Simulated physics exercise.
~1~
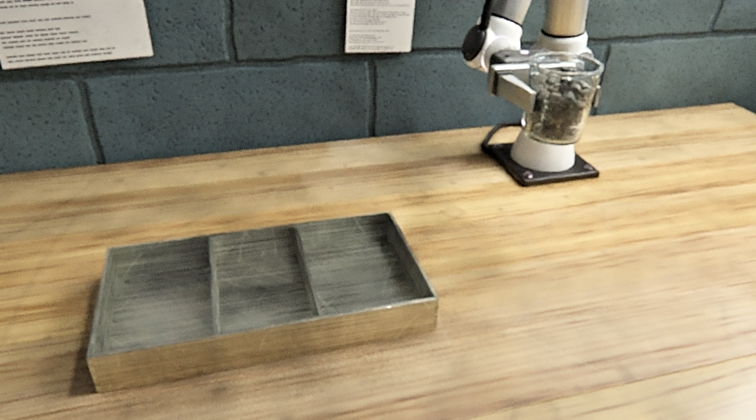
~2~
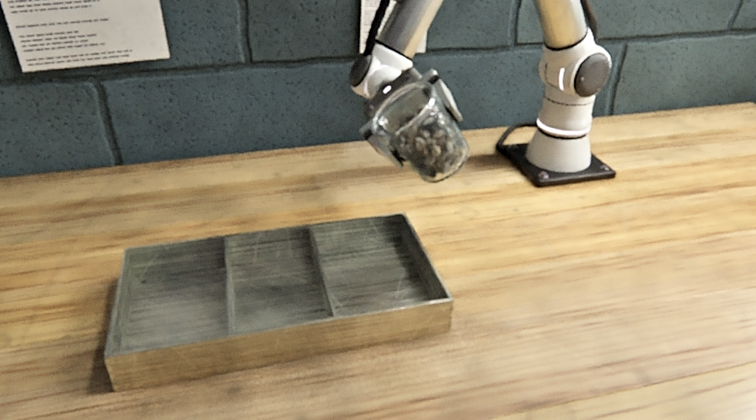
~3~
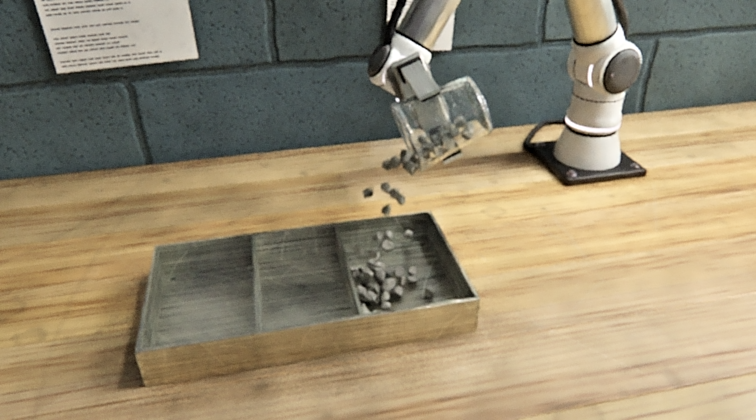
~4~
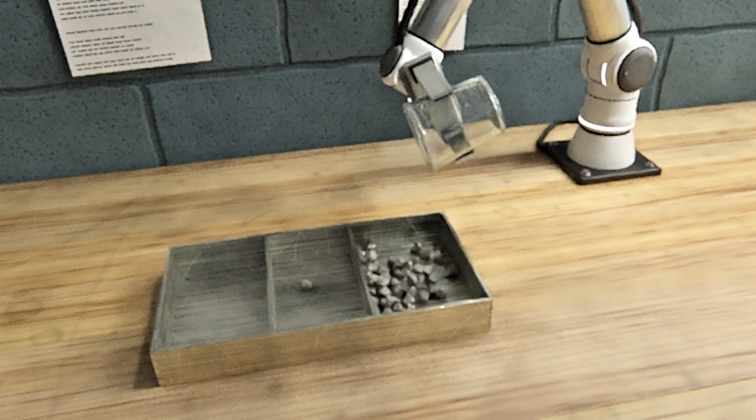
Robot arm tipping a clear cup of grey pebbles into a three-part tray, filling the right section, one landing in the middle.
